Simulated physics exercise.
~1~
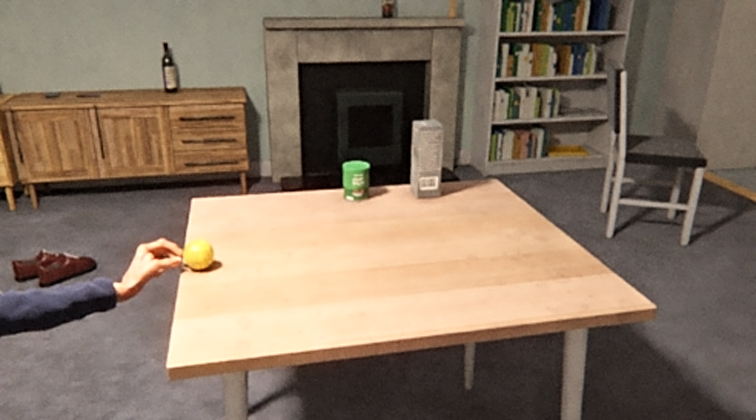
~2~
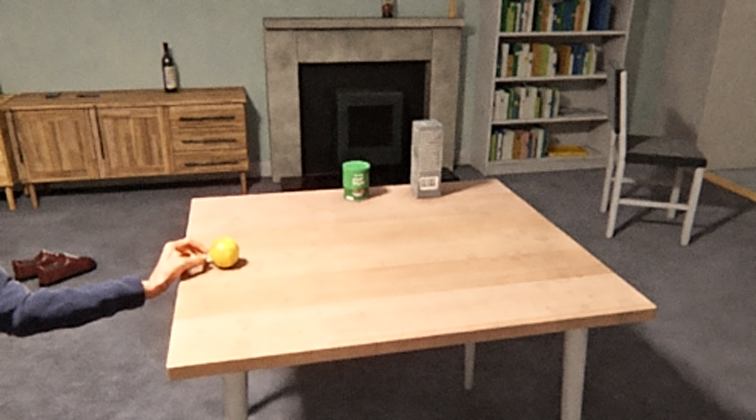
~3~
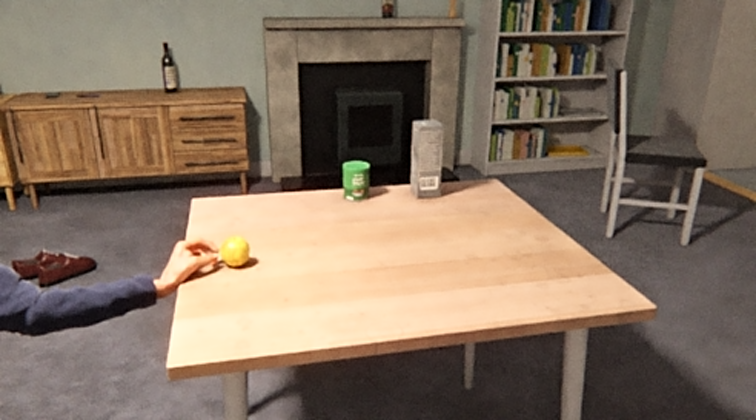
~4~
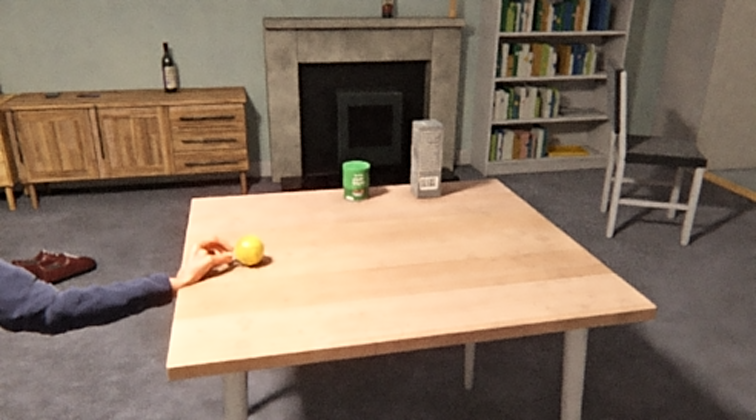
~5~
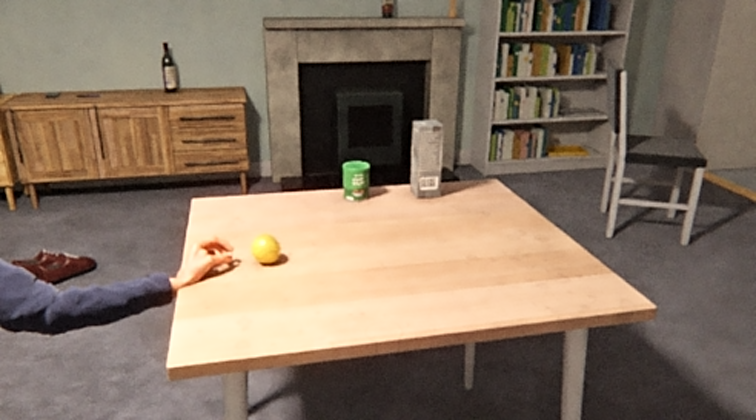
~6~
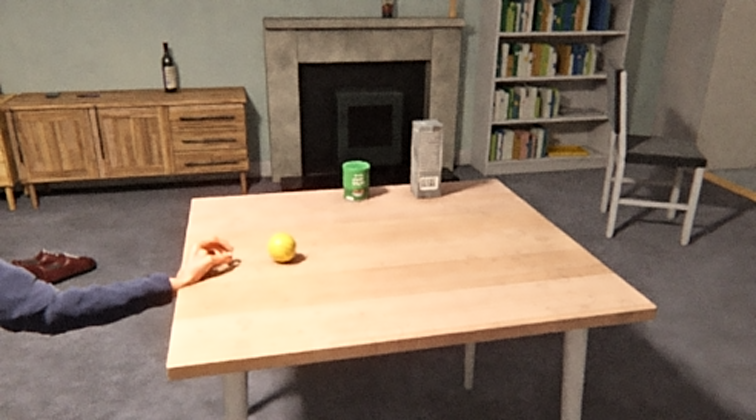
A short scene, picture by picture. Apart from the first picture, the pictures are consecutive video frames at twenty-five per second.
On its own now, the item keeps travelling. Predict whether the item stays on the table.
I reckon it departs the table in the end.
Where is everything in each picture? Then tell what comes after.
The first picture shows under the hand; yellow apple (199, 255).
The second picture shows under the hand; yellow apple (225, 252).
The third picture shows under the hand; yellow apple (235, 251).
The fourth picture shows yellow apple (250, 250).
The fifth picture shows yellow apple (266, 249) displaced a little.
The sixth picture shows yellow apple (282, 247) displaced about its own width.
Then, 0.20 s past the last view, yellow apple displaced well along near (360, 241).
Then, 0.60 s past the last view, yellow apple displaced well along near (497, 229).
Then, 1.00 s past the last view, yellow apple now off the table.
Then, 1.30 s past the last view, things are still on the move.
Finally, off the table, yellow apple.
